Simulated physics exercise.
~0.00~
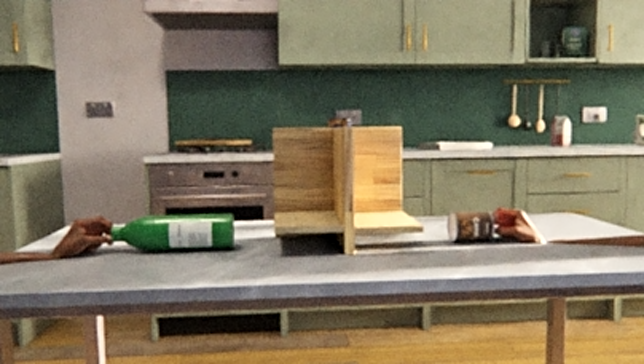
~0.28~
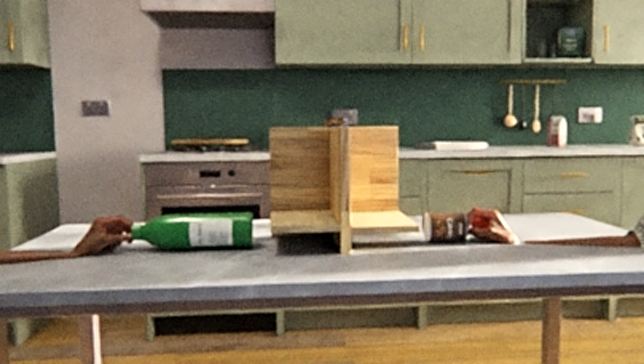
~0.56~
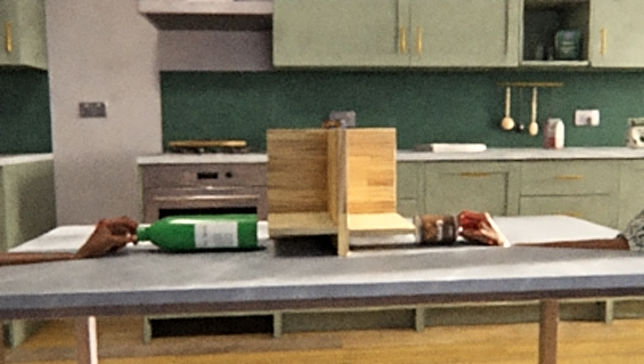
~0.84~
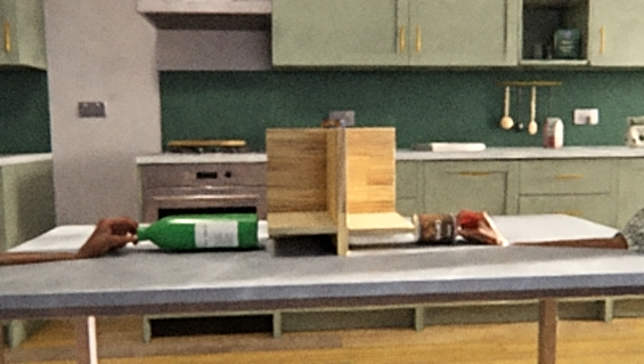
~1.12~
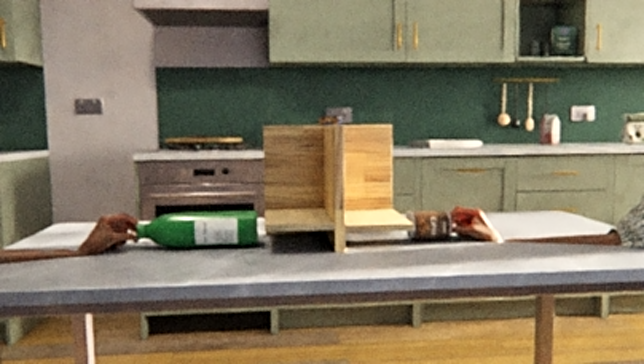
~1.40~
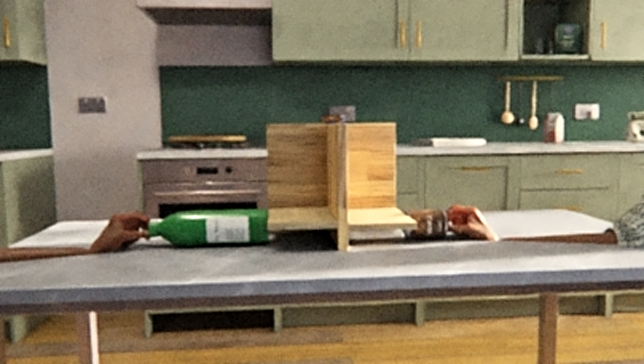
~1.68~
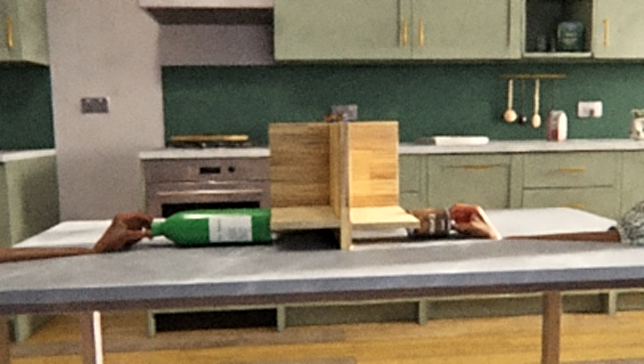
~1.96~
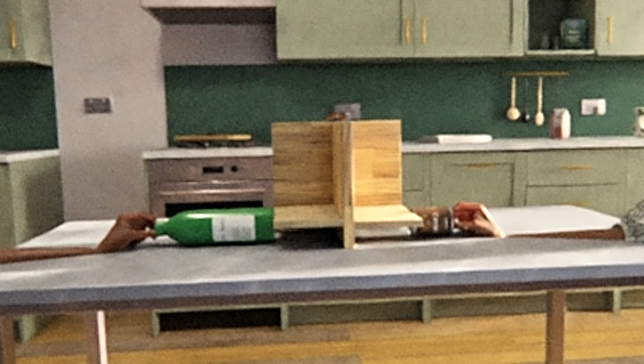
On a kitchen table, two hands push a green bottle lying on its side rightward and a small brown container on its side leftward toward a wooden two-sided shelf, until each stops at the shelf's edge, the hands still holding them.
